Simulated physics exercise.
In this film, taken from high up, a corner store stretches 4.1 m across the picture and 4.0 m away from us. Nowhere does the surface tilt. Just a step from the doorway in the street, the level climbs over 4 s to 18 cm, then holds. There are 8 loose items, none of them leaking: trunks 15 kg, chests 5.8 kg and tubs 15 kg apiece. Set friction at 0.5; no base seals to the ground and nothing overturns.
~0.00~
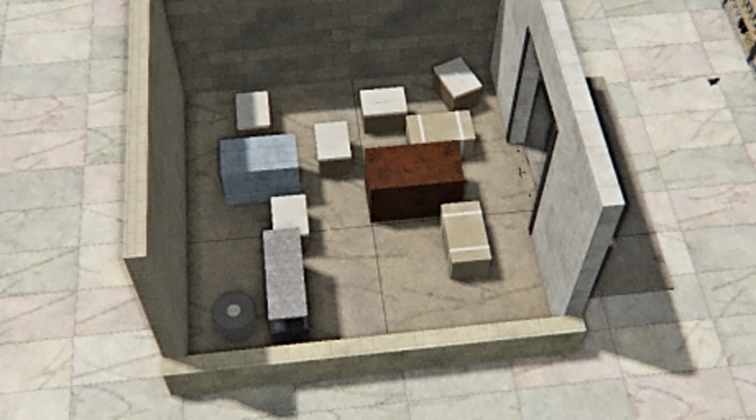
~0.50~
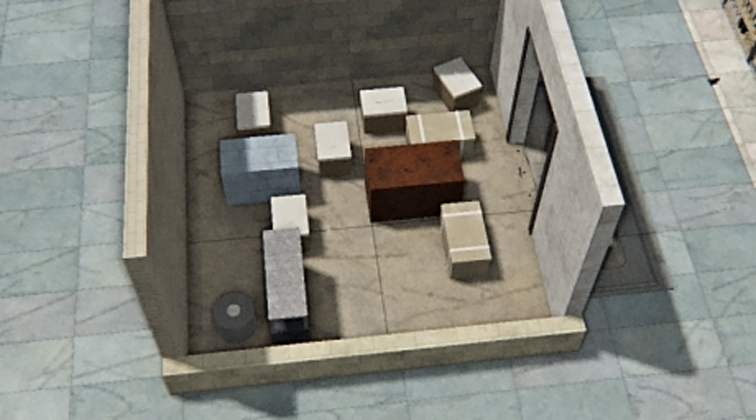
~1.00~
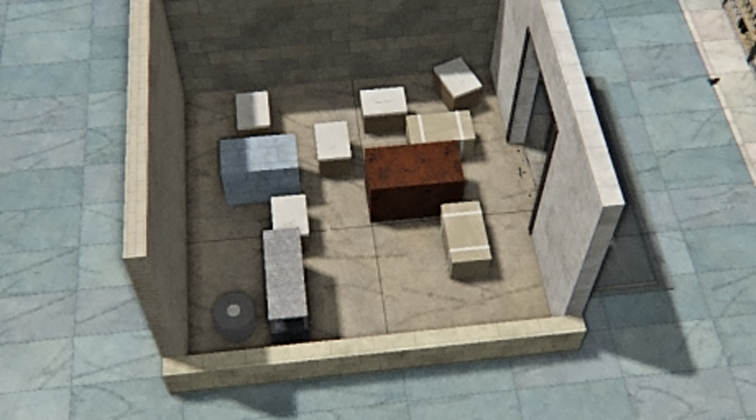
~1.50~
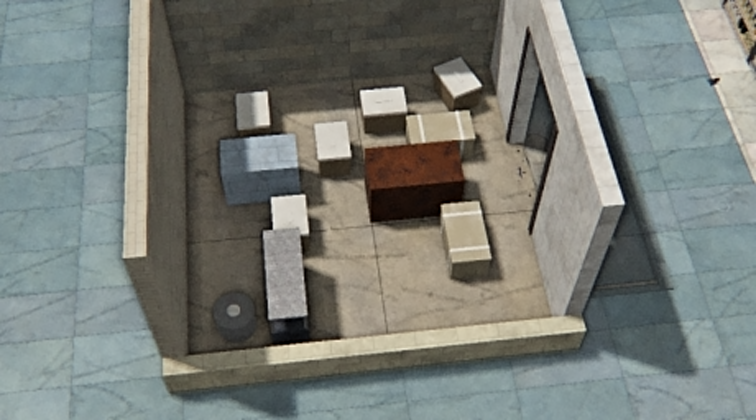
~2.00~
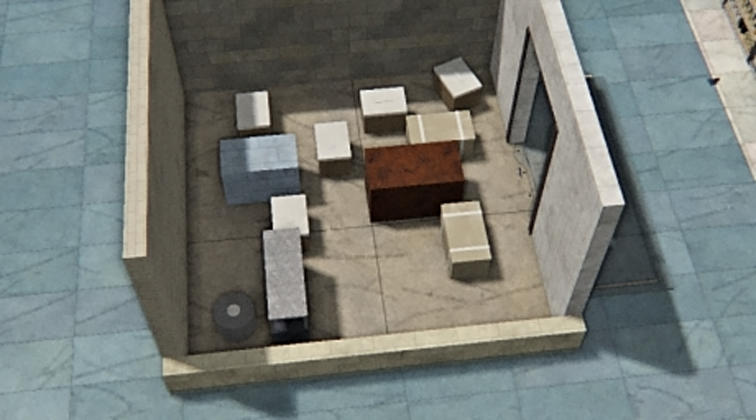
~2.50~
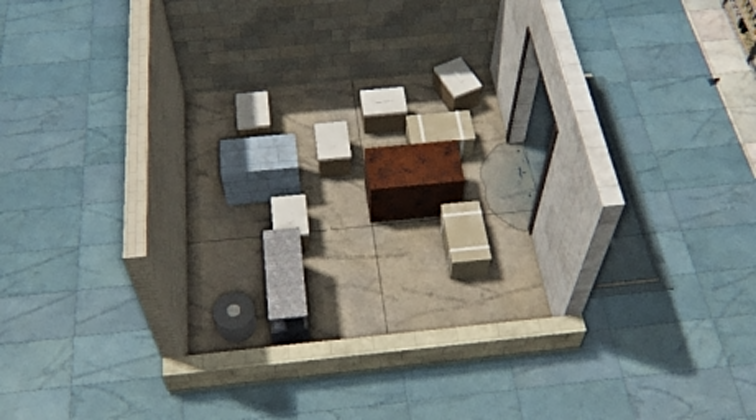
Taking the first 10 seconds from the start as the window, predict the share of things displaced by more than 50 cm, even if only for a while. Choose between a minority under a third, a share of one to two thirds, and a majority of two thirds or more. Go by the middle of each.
A majority of two thirds or more.
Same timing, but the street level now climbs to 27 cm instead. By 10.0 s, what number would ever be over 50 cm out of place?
You'd get 6 in that case.
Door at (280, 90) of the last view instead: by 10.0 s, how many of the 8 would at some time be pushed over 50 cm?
In that case the number is 4.
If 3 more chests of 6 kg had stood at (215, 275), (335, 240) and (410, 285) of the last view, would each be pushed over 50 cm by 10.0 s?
In order: Not as far; farther; farther.
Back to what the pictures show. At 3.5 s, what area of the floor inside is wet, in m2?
About 1.0 m2.
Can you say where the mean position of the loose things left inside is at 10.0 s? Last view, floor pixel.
(273, 186).
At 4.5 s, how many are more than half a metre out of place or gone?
The count is 0.
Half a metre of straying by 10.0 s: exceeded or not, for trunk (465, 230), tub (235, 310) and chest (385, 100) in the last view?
Result, in turn: Exceeded / stayed within / exceeded.
After 3.5 s 0 of 8 are over 50 cm from their spots; 0 afloat.
After 4.5 s 0 of 8 are over 50 cm from their spots; 0 afloat.
After 7.0 s 4 of 8 are over 50 cm from their spots; 4 afloat.
After 10.0 s 6 of 8 are over 50 cm from their spots, and 7 have been at some point; 7 afloat.
